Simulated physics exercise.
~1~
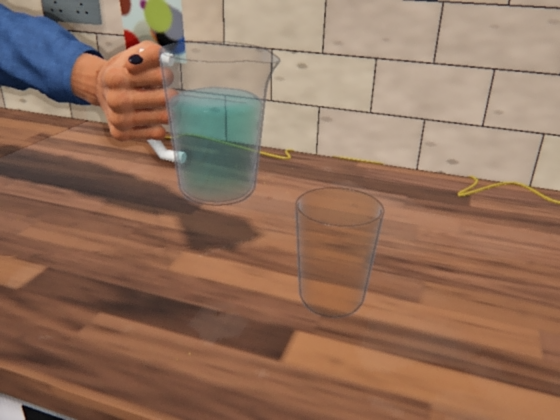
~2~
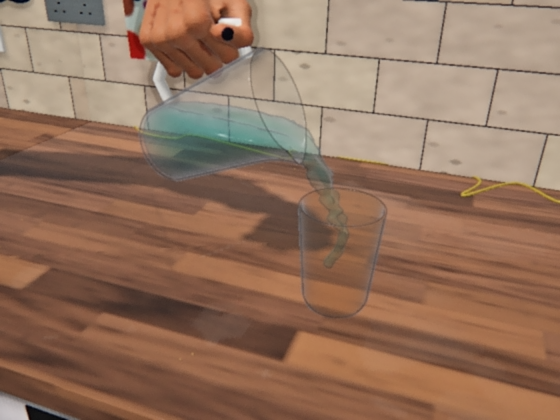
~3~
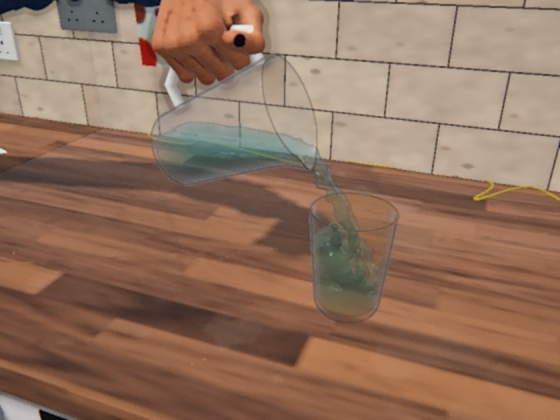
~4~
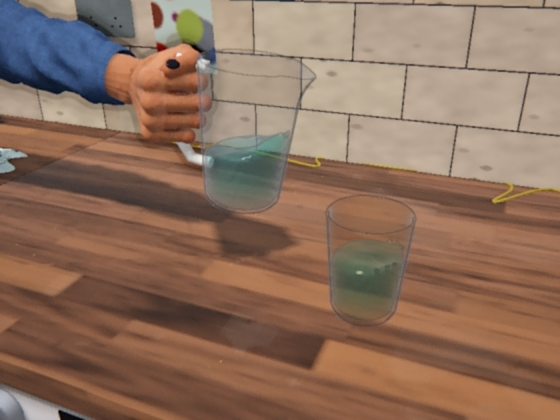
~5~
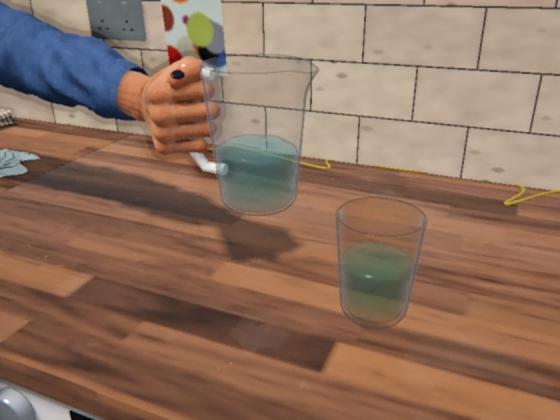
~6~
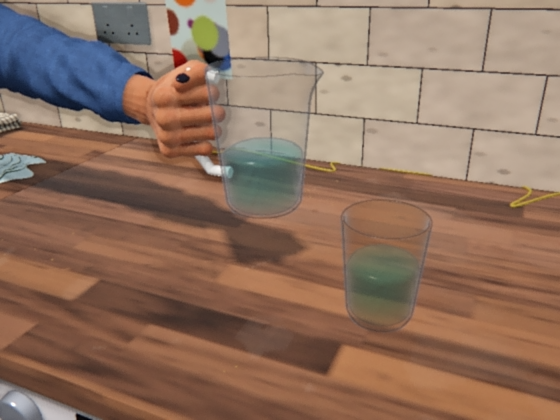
Blue-green water pouring from a hand-held clear pitcher into an empty tumbler on a wooden worktop, leaving both vessels partly filled.
